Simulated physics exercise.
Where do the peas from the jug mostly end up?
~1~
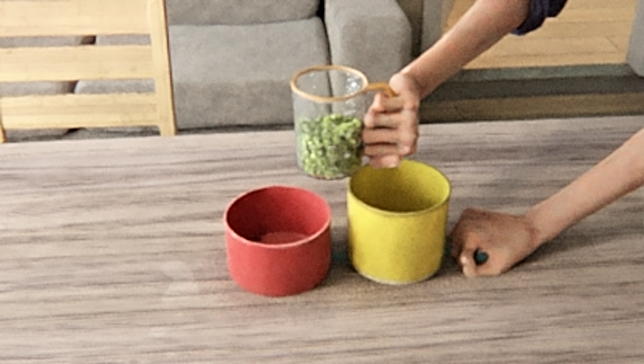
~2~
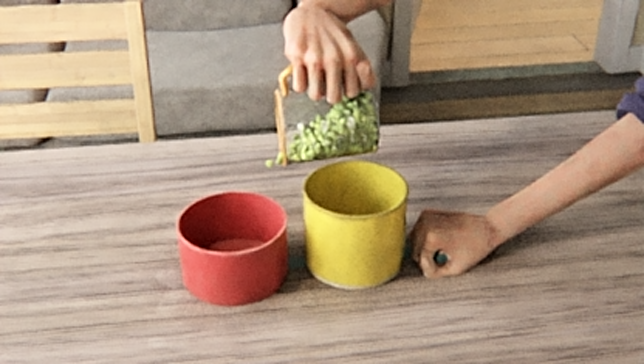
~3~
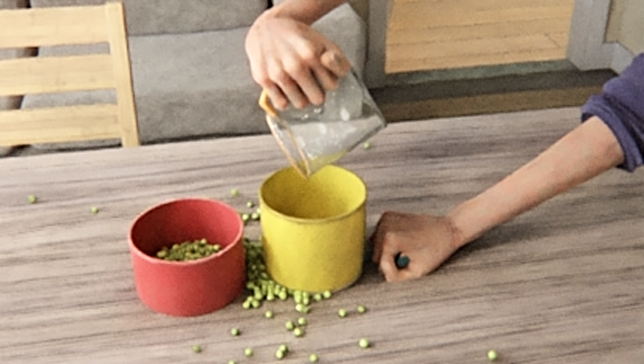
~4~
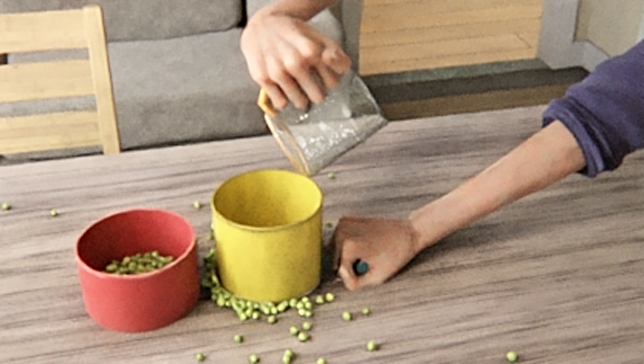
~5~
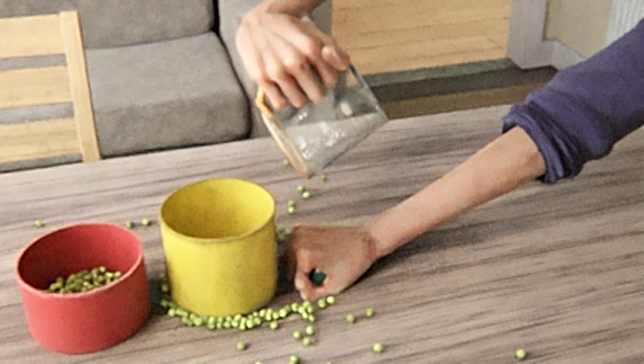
Most of them land in the red pot and a good share end up loose on the table, while the yellow pot gets very few.
